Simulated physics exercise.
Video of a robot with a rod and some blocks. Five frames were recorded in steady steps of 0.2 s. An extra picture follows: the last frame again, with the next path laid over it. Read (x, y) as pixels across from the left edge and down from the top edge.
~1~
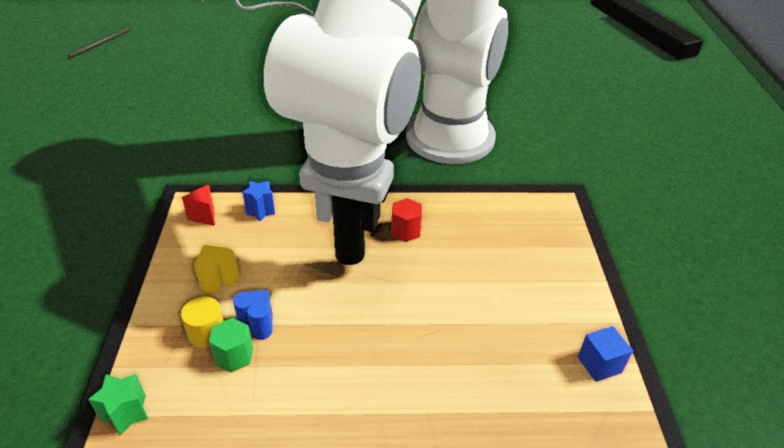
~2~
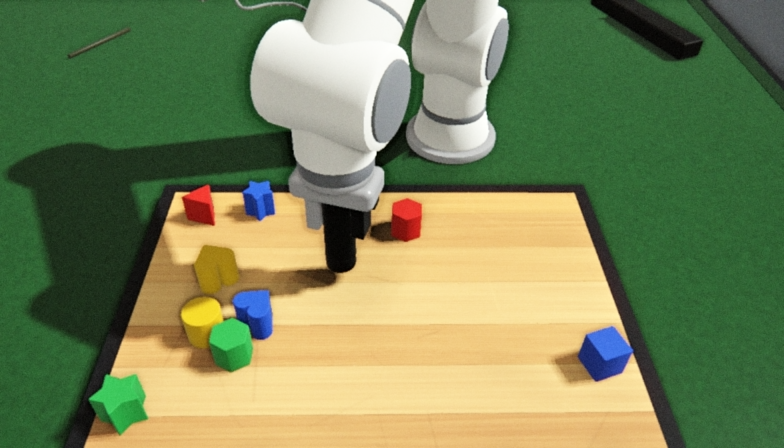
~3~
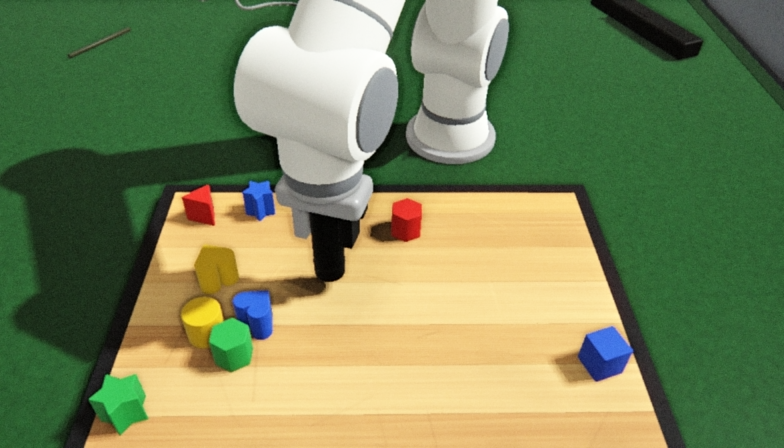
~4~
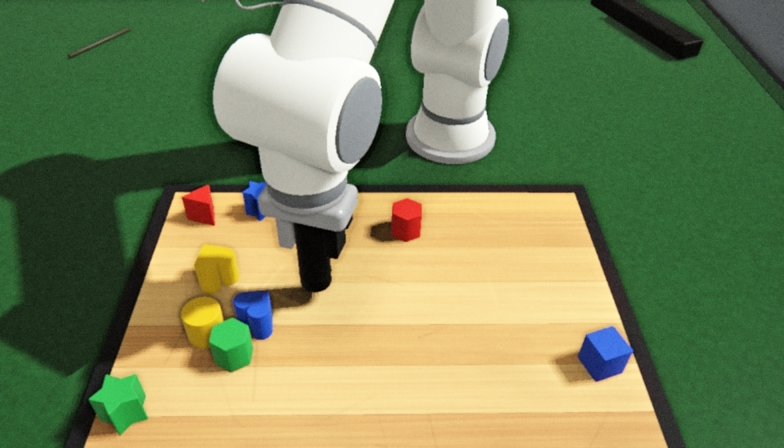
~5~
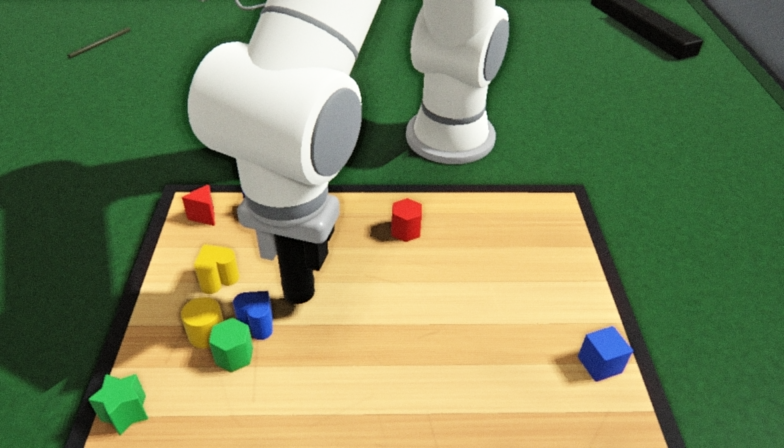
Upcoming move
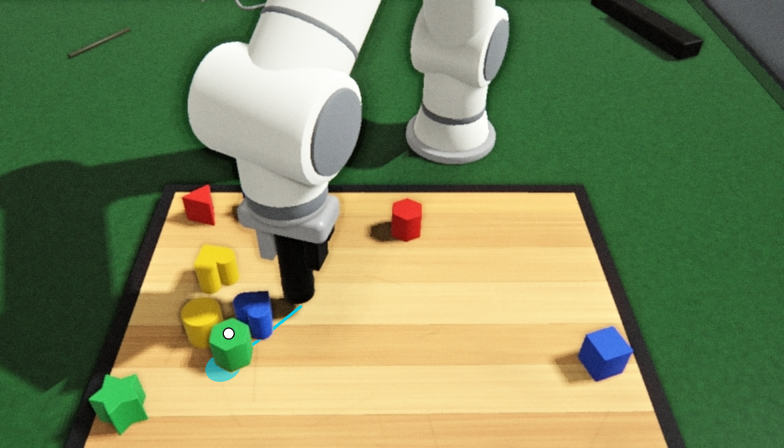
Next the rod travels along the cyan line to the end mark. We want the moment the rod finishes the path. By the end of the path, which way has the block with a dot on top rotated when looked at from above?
From above, the block with a dot on top will be seen to turn anti-clockwise.
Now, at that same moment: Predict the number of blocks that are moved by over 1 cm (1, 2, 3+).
By the end of the path, three or more blocks have moved more than about a centimetre.
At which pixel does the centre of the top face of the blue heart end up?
My prediction: (219, 310).
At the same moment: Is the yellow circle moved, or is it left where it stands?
The yellow circle changes place.
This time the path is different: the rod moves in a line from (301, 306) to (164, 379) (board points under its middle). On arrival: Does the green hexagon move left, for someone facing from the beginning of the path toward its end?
Yes - that is the case.
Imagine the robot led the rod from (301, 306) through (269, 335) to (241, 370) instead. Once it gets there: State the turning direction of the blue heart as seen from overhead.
Short answer: Clockwise.
Drawn move, in a line from (301, 306) to (223, 367); the dot is on the green hexagon.
What follows on the original path. One third of the way, rod (274, 313); blue heart (240, 307).
Two thirds of the way, rod (248, 333); yellow circle (187, 310); green hexagon (214, 343), turned 30° anticlockwise; blue heart (220, 310), turned 45° clockwise.
At the end, rod (220, 354); yellow circle (186, 310); green hexagon (184, 365), turned 35° anticlockwise; blue heart (219, 310), turned 50° clockwise.
